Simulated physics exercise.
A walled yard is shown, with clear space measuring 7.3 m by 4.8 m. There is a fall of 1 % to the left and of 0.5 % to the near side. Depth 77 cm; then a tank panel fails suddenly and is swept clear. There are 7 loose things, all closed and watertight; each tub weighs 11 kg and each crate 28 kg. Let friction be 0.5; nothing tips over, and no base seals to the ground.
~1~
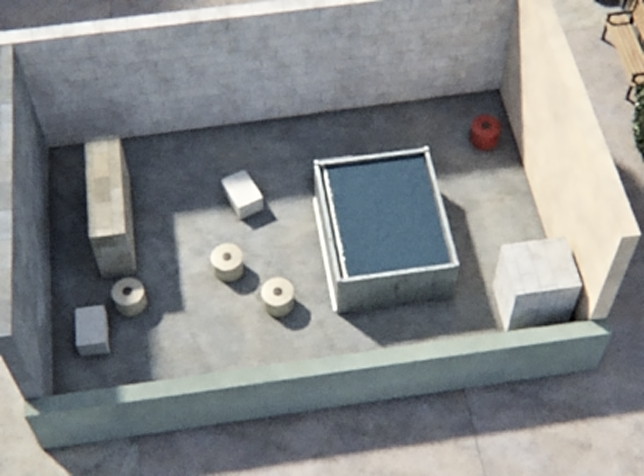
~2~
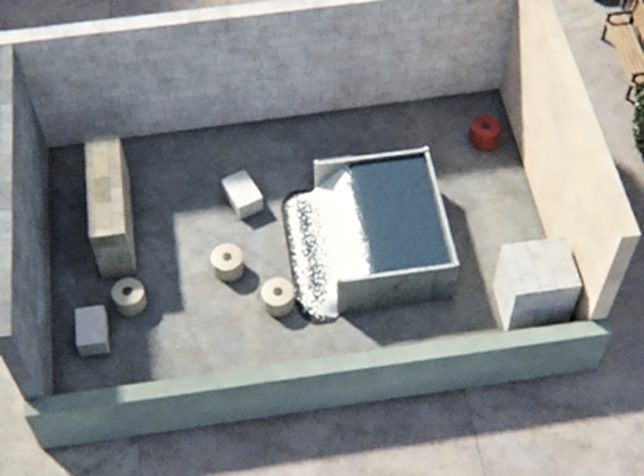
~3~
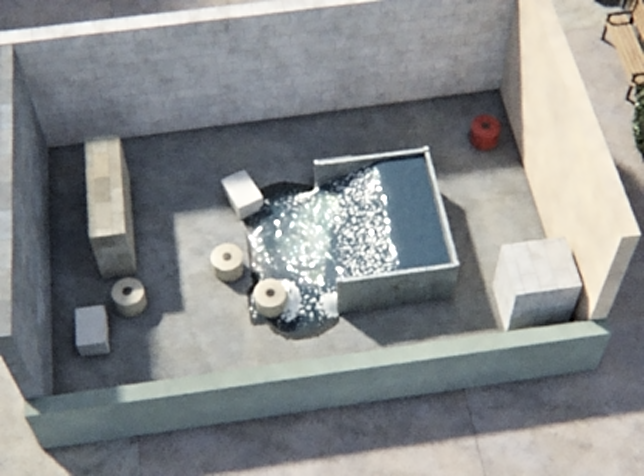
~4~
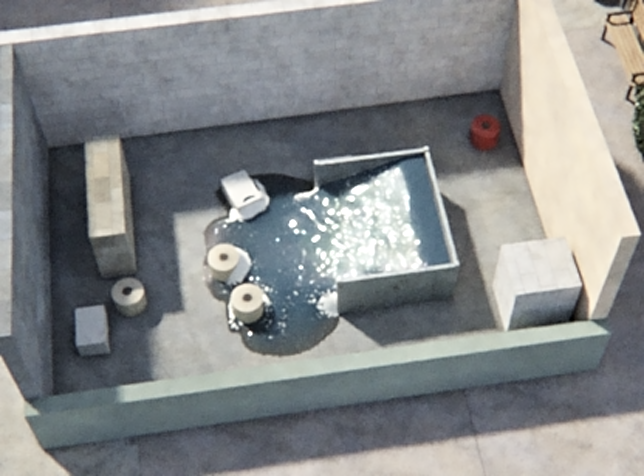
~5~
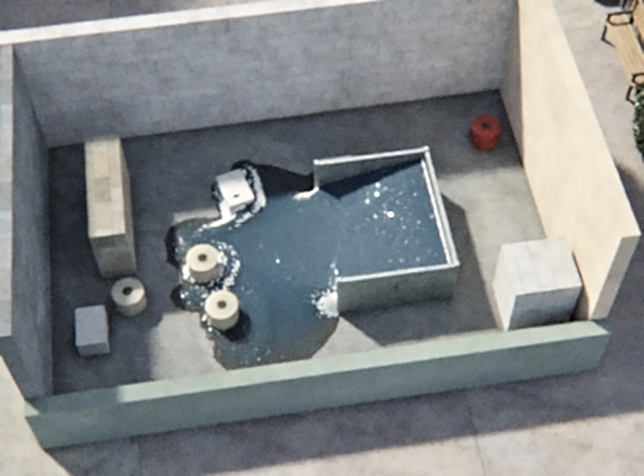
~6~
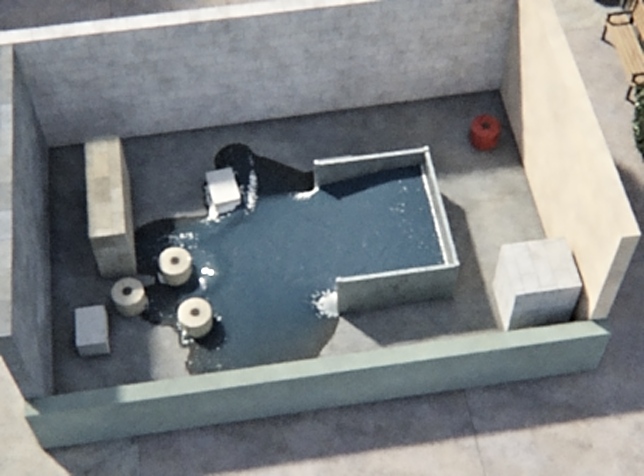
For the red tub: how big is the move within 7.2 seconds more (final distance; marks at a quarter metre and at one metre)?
The red tub? It ends a modest way out.
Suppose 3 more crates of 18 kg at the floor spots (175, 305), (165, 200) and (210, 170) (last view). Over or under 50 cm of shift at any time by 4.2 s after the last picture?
Lab note - in order: Above threshold / above threshold / above threshold.
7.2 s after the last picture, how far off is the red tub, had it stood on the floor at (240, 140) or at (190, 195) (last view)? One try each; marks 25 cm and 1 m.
I'd expect that it gets borne away first and gets borne away second.
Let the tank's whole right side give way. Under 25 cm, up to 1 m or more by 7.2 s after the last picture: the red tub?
Had it gone that way, the red tub would be borne far.
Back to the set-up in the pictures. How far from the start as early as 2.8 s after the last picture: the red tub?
It has shifted about 0 cm.
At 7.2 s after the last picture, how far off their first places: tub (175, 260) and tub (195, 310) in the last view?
50 cm and 40 cm, respectively.
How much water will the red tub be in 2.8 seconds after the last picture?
Depth approx. 0 cm.
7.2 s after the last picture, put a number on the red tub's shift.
Close to 40 cm by then.
Then, 0.9 s after the last picture the red tub is near (486, 126), 0.0 m from its start, aground; 3 afloat.
Then, 2.8 s after the last picture the red tub is near (486, 126), 0.0 m from its start, aground; 5 afloat.
Then, 4.8 s after the last picture the red tub is near (486, 126), 0.0 m from its start, aground; 5 afloat.
Then, 7.2 s after the last picture the red tub is near (506, 140), 0.4 m from its start, afloat; 4 afloat.
